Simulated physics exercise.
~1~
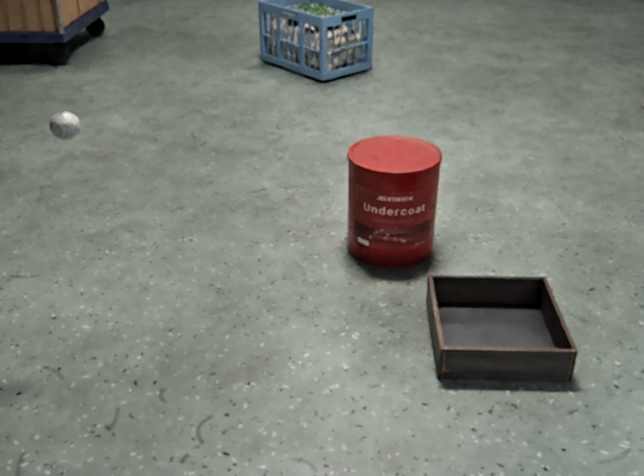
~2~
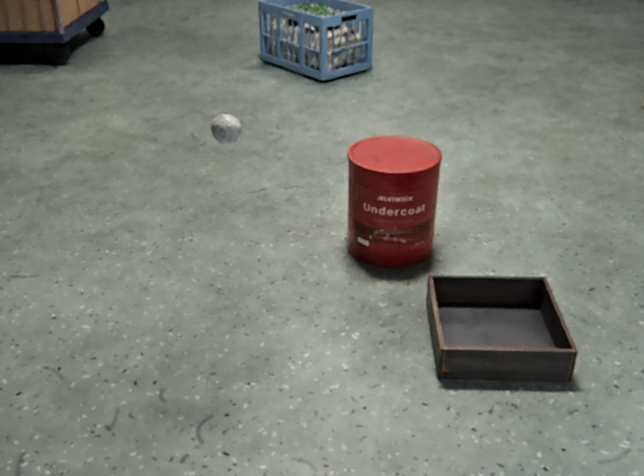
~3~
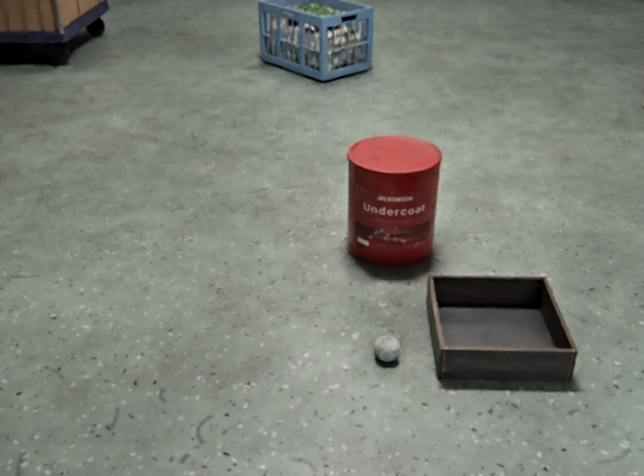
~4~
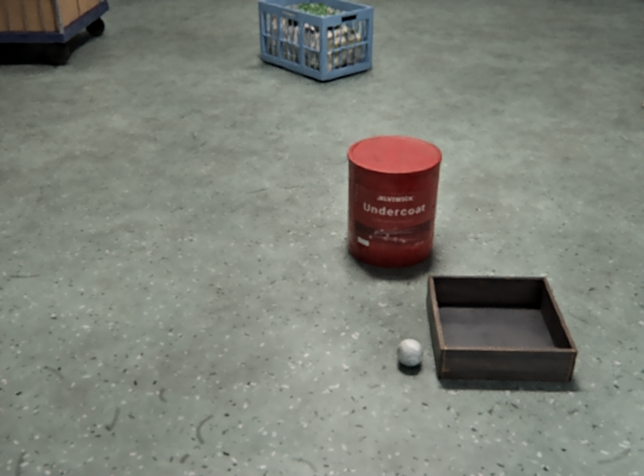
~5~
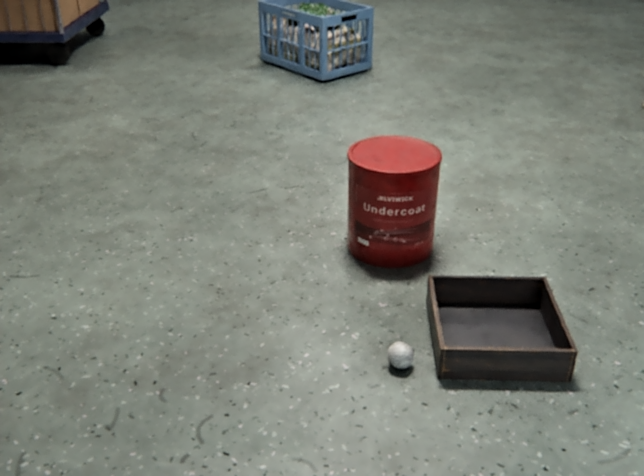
On the floor, a white ball flies right, drops, and settles outside the open box.
